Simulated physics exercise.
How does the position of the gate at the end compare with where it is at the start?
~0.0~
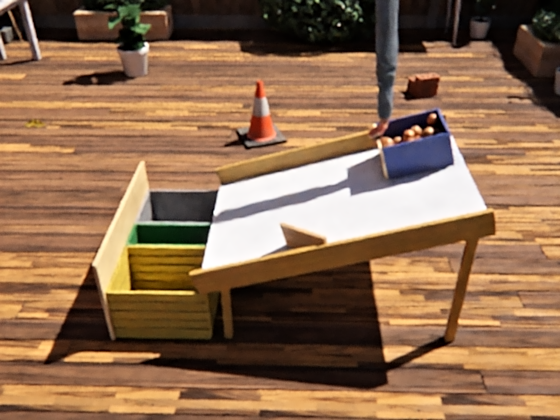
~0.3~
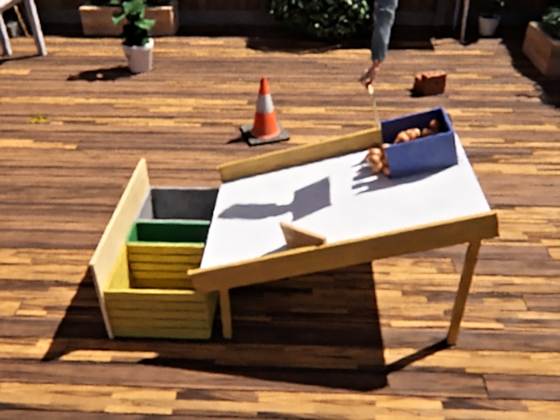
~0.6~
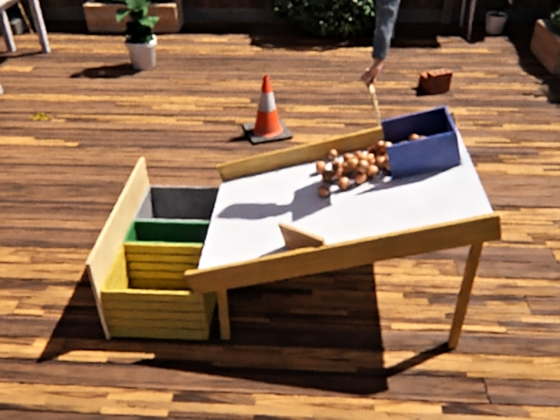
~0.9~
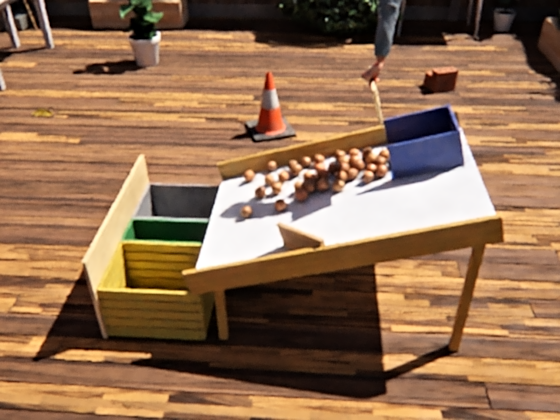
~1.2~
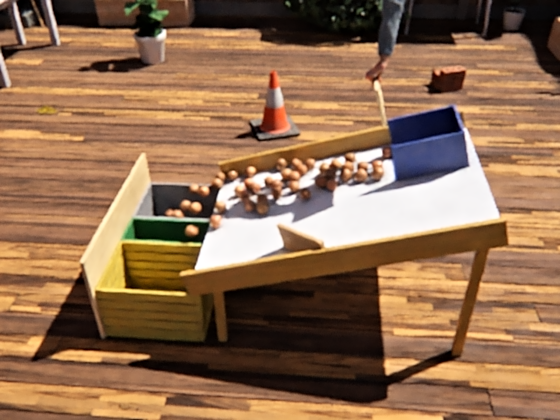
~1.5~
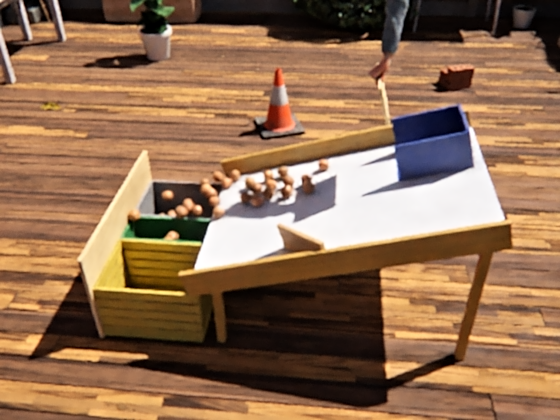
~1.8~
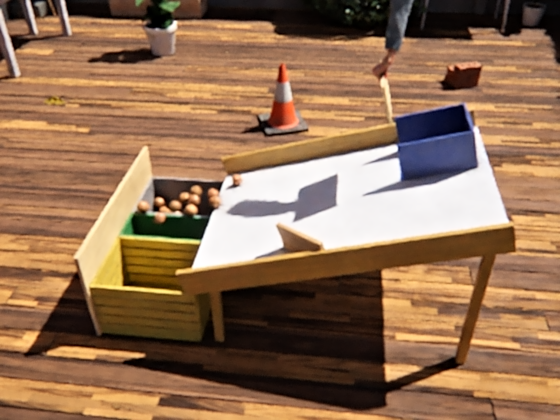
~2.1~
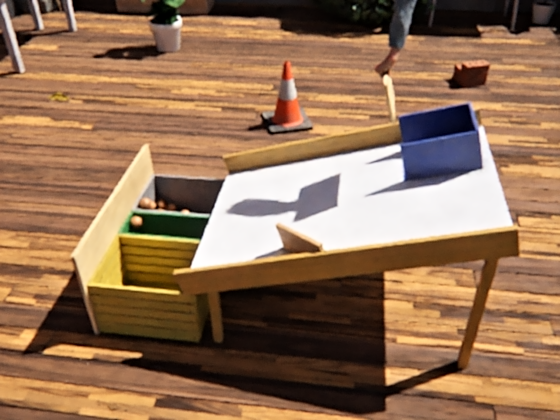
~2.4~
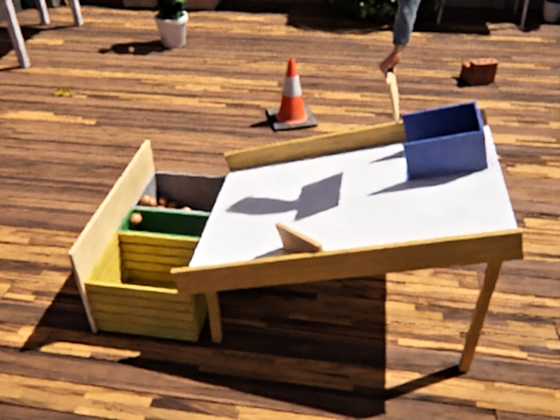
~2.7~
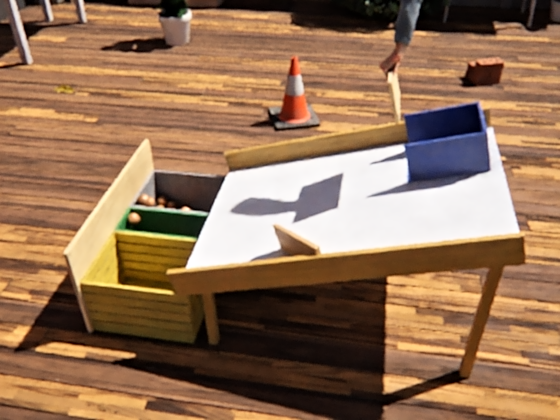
At the start the gate is down at the open side of the blue pen, holding the onions in. By the end it is held up by the hand, well clear of the pen and above the far edge of the table.
